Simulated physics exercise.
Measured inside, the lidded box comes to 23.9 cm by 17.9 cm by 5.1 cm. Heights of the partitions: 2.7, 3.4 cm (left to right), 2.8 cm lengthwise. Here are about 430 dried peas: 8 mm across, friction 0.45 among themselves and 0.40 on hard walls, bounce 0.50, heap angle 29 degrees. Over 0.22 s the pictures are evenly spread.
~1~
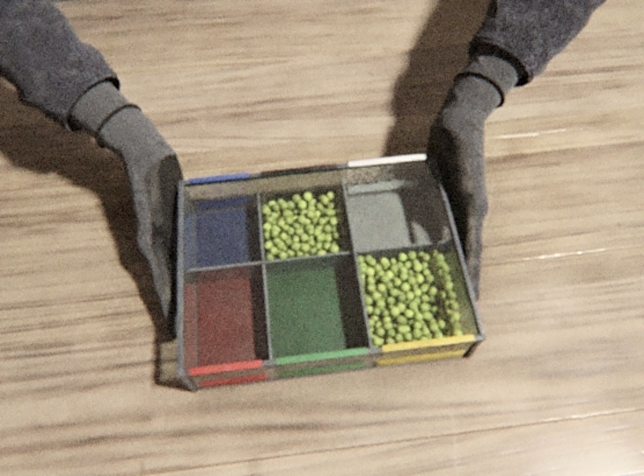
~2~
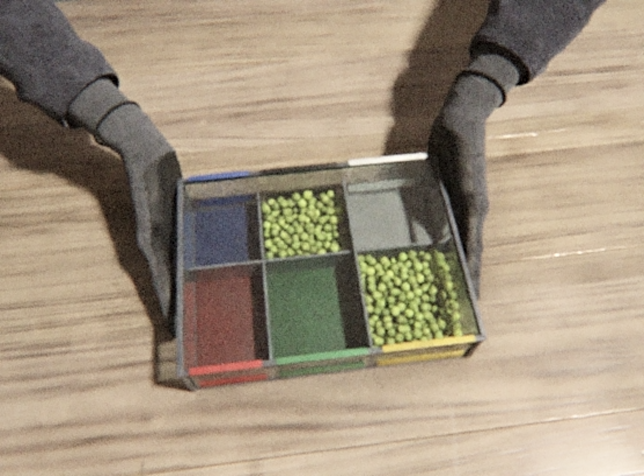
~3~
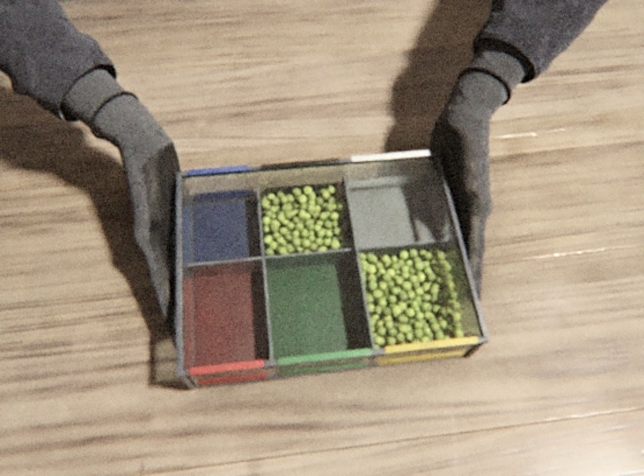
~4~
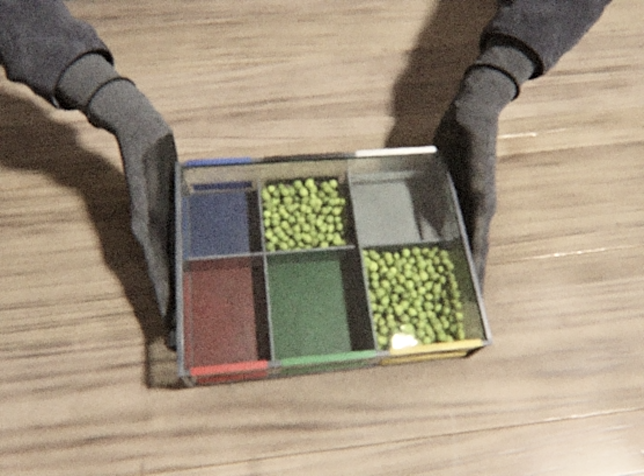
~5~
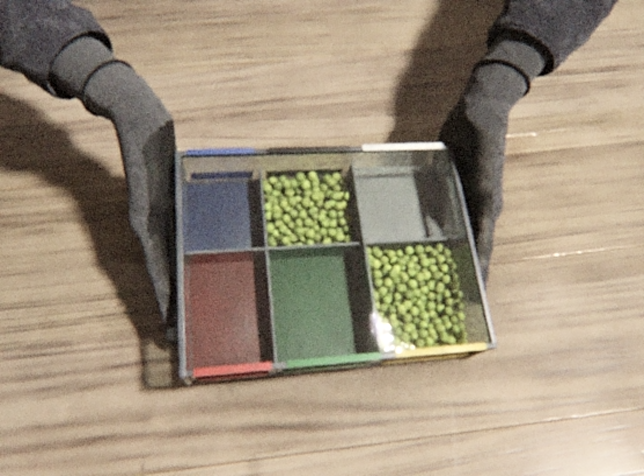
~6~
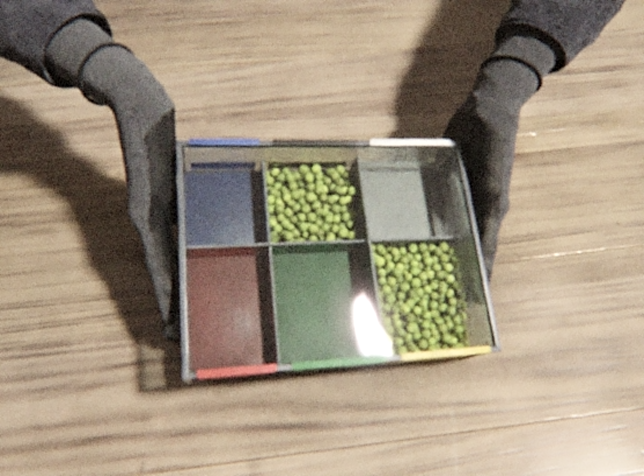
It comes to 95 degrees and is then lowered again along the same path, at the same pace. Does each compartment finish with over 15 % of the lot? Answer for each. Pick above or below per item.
Red = below; blue = below; green = below; yellow = above; white = below; black = below.
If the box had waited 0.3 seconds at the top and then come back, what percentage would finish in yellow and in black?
Yellow 90; black 5.
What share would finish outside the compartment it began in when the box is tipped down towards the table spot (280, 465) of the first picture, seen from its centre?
My best guess is some 35 per cent.
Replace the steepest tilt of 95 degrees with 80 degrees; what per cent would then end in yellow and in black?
Yellow: 75; black: 20 (per cent).
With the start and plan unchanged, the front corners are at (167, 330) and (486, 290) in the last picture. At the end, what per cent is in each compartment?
In per cent, the final split is red 0, blue 5, green 0, yellow 10, white 45, black 40.
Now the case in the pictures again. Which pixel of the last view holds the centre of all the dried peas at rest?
Near (414, 314).
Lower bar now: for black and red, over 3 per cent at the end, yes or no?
For black, it does; for red, it does not.
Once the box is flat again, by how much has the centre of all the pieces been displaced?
It shifts by roughly 4.5 cm.
Then, 0.87 s after the last picture, tilt 95 degrees; green 5 %, yellow 70 %, black 25 %.
Then, 1.46 s after the last picture, tilt 42 degrees; green 5 %, yellow 85 %, black 10 %.
Then, 2.09 s after the last picture, tilt 0 degrees; green 5 %, yellow 85 %, black 10 %.
In the end, red 0 %, blue 0 %, green 5 %, yellow 85 %, white 0 %, black 10 %.
